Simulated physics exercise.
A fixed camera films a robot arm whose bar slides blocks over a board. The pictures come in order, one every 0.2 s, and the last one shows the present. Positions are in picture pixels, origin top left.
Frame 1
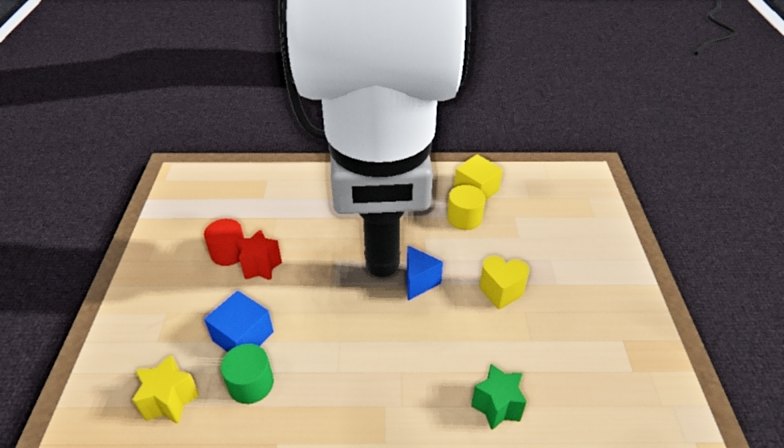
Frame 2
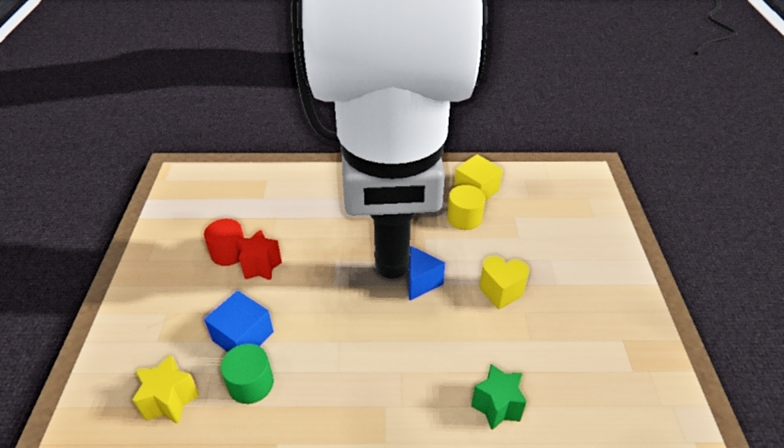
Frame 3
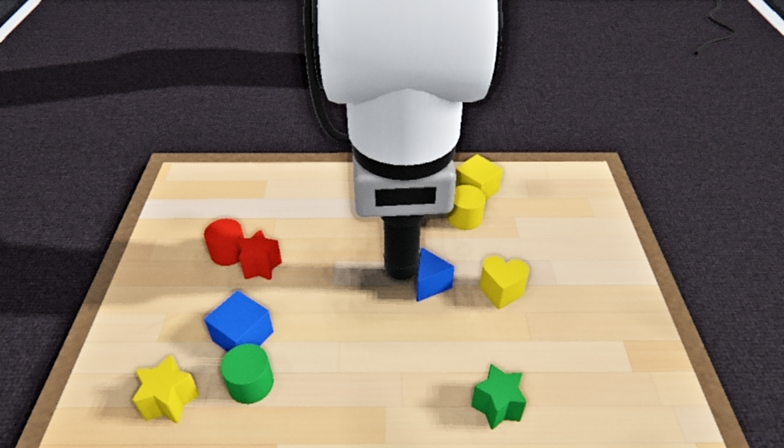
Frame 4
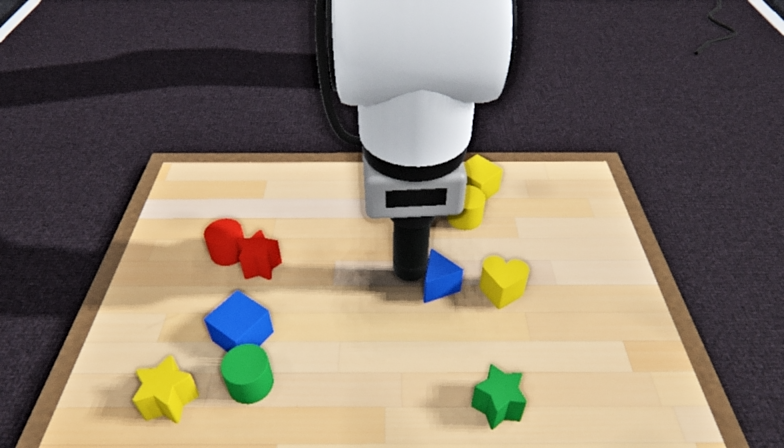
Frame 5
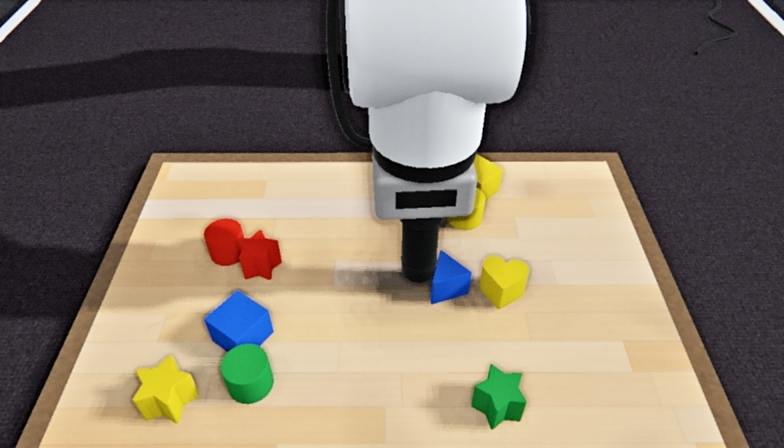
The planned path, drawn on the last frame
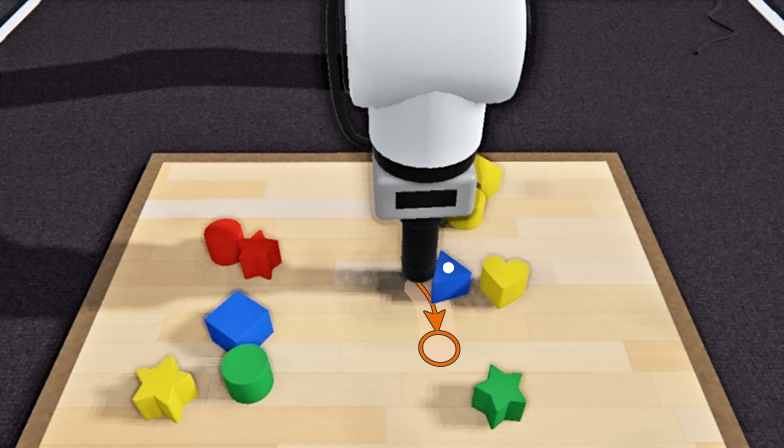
A white robot arm with a black bar at its tip reaches over a pale wooden board on a dark floor, seen from a fixed, raised view. Red, blue, yellow and green blocks lie scattered about, with a yellow heart right of a blue triangular piece. The arm moves slightly right, and its bar pushes the blue triangle a short way to beside the heart.
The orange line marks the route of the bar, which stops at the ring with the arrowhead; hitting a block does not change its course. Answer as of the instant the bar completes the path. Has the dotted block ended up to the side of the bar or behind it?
Yes, I think so.
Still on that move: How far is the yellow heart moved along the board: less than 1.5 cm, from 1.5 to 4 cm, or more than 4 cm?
Verdict: Less than 1.5 cm.
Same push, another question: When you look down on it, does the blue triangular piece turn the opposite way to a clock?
Yes, that is how it ends up.
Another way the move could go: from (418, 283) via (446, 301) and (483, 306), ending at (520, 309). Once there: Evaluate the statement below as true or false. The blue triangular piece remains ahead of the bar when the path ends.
It is true.
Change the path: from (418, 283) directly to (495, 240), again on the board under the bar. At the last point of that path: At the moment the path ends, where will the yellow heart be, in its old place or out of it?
At the end of the path, the yellow heart remains in its old spot.
The drawn path runs from (418, 283) via (431, 302) and (436, 324), ending at (439, 348); the dot is on the blue triangular piece.
The first path, step by step. Halfway along, bar (436, 301); blue triangular piece (464, 276), turned 25° anticlockwise.
At the end, bar (440, 336); blue triangular piece (464, 276), turned 25° anticlockwise; yellow heart not moved.
